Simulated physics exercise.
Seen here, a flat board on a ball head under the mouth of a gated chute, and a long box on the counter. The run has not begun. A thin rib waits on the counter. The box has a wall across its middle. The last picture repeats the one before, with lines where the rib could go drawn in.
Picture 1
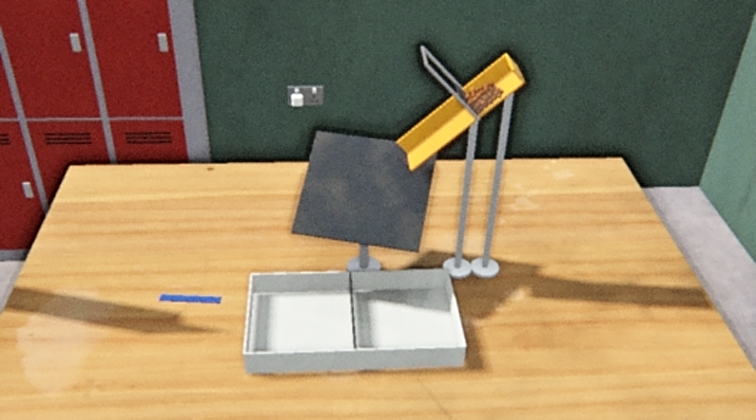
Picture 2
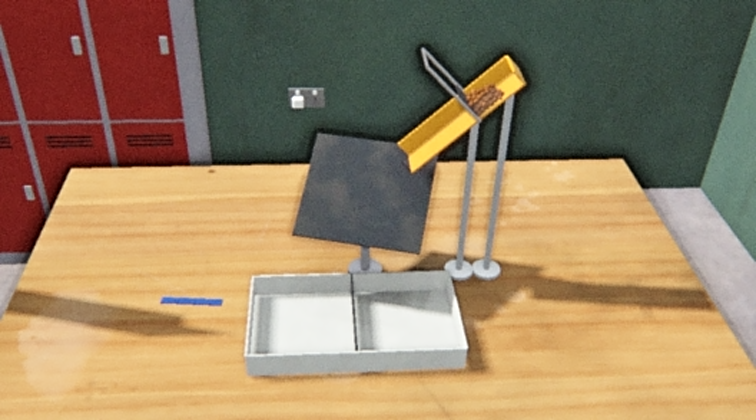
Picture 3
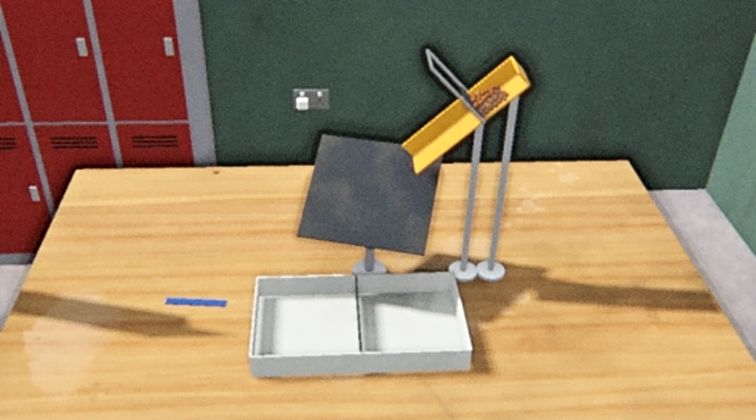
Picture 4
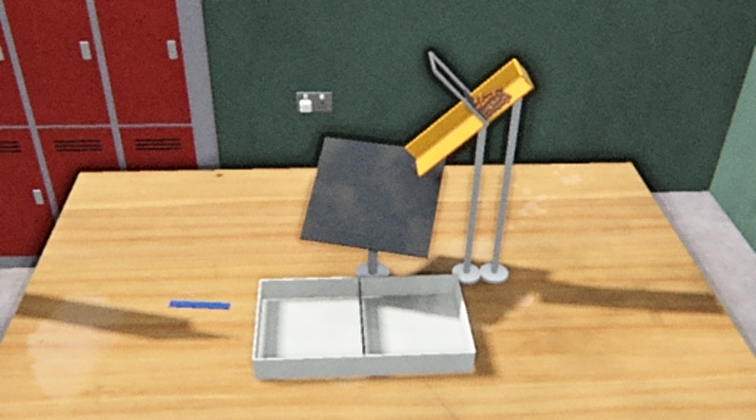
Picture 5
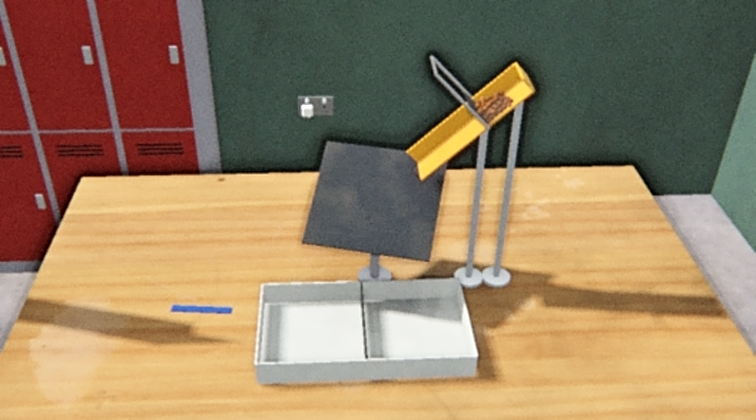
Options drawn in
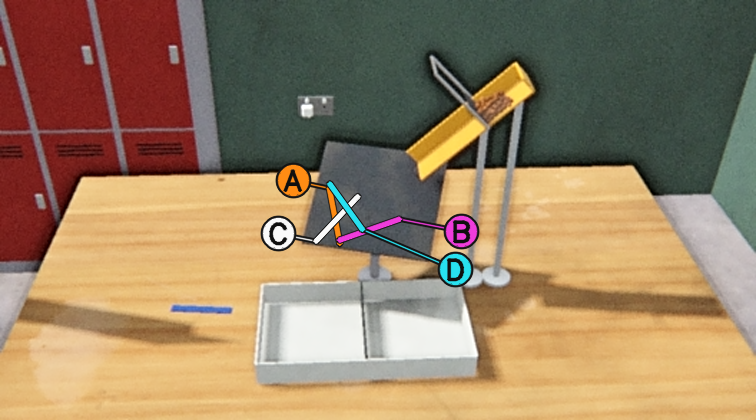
A wooden table held a divided white box, a tilted dark board and a yellow chute with small brown pieces behind its gate; nothing on it moved, while the view drifted very slightly.
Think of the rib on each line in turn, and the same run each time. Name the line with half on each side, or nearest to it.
It is D.
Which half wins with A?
The left half.
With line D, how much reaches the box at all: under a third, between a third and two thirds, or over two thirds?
Over two thirds.
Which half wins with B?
More lands on the left.
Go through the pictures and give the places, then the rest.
Load behind the gate at (479, 96), cereal balls; lip of the chute at (410, 162), sloping fairly steeply, in the first frame.
Middle of the board at (367, 191), tilted fairly steeply; middle of its low edge at (355, 244); of its high edge at (378, 141), in the second frame.
Front corners of the box at (250, 357) and (471, 349); front end of its middle wall at (362, 353); gate still shut at (466, 97), in the third frame.
Middle of the load at (488, 101); lip at (418, 168), in the fourth frame.
Middle of the load at (489, 105); lip at (420, 171), in the fifth frame.
On the marked copy, line A from (329, 188) to (339, 243); line B from (399, 219) to (339, 240); line C from (357, 196) to (315, 241); line D from (329, 183) to (362, 229).
If A is chosen, of what is caught, nearly all in the left half, a small part in the right.
If B is chosen, of what is caught, all in the left half, none in the right.
If C is chosen, of what is caught, nearly all in the left half, a small part in the right.
If D is chosen, of what is caught, about half in the left half, about half in the right.
